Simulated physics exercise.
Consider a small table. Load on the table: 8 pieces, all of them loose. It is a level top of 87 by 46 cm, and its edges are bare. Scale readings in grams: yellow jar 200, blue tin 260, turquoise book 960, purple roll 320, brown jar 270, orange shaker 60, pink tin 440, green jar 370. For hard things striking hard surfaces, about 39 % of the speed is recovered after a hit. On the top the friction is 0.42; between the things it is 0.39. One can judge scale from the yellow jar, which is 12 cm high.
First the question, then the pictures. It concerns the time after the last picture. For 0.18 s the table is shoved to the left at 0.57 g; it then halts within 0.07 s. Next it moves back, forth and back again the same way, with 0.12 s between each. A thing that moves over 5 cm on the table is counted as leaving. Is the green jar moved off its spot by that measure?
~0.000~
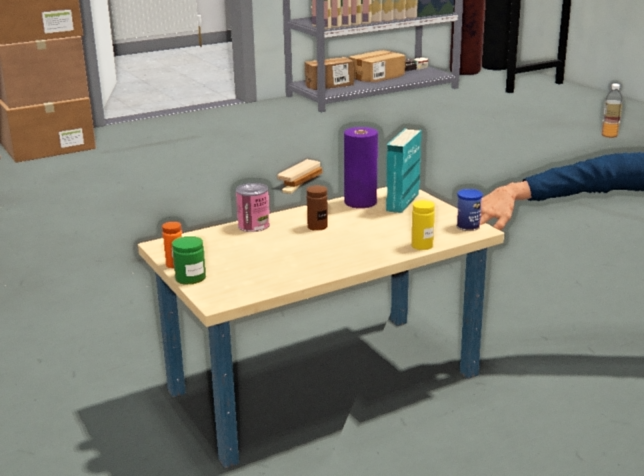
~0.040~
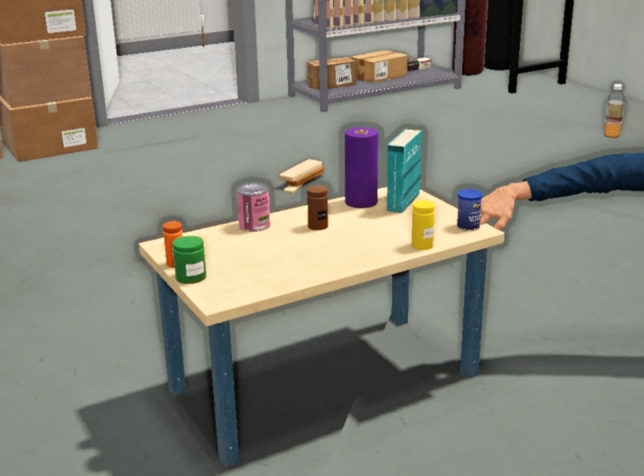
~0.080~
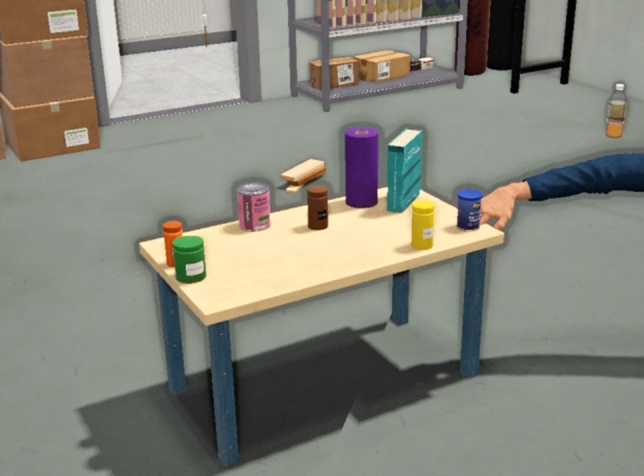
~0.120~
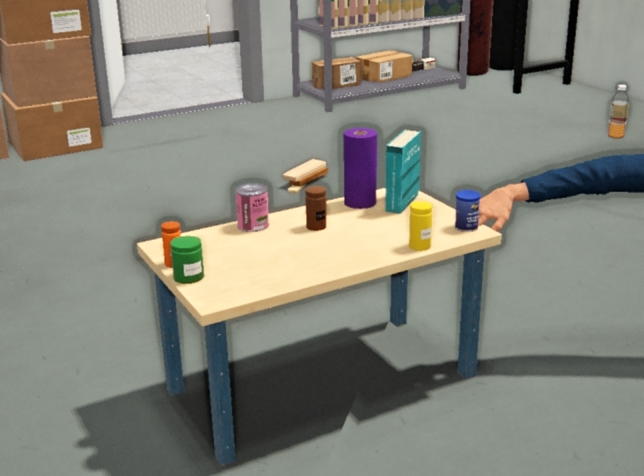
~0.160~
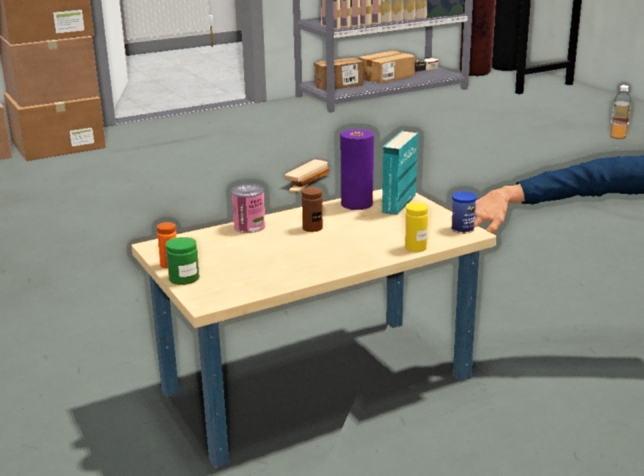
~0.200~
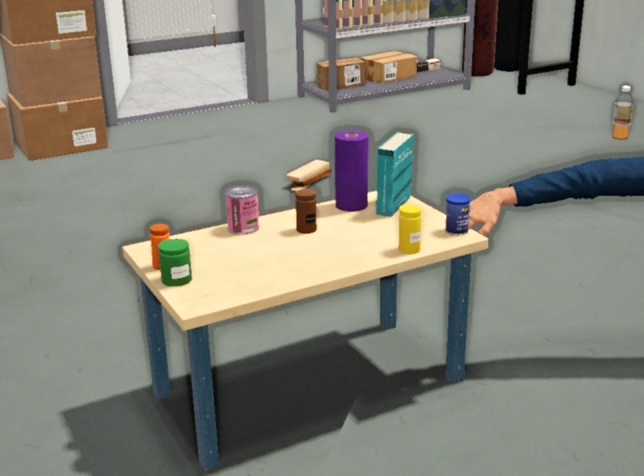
Yes.
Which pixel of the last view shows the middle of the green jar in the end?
It winds up close to (58, 464).
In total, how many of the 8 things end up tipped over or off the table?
So, 4 in all.
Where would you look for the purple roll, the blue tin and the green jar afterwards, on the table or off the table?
Well, the purple roll does come off, the blue tin does not come off, and the green jar does come off.
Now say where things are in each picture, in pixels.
In the first frame, green jar (189, 260); yellow jar (423, 225).
In the second frame, turquoise book (404, 171); purple roll (361, 168).
In the third frame, brown jar (318, 208); orange shaker (174, 244).
In the fourth frame, table along by 1 cm; pink tin (252, 208); yellow jar (420, 226).
In the fifth frame, table along by 3 cm; blue tin (464, 213); turquoise book (400, 172).
In the sixth frame, table along by 5 cm; green jar (175, 262); purple roll (352, 171).
After 0.50 s, table along by 11 cm; orange shaker now off the table; green jar slid 3 cm near (135, 272); turquoise book leaning 25°.
After 0.80 s, purple roll and green jar now off the table; turquoise book on its side; yellow jar slid 2 cm.
After 1.10 s, table along by 13 cm; turquoise book on its side; yellow jar slid 3 cm; blue tin slid 2 cm.
After 1.40 s, table along by 1 cm; turquoise book on its side; yellow jar slid 7 cm; blue tin slid 6 cm.
At rest (2.1 s), off the table, purple roll, orange shaker and green jar; tipped over on the table, turquoise book; the other 4 in place, give or take 5 cm. Seen from the same camera at the end, green jar near (58, 464).
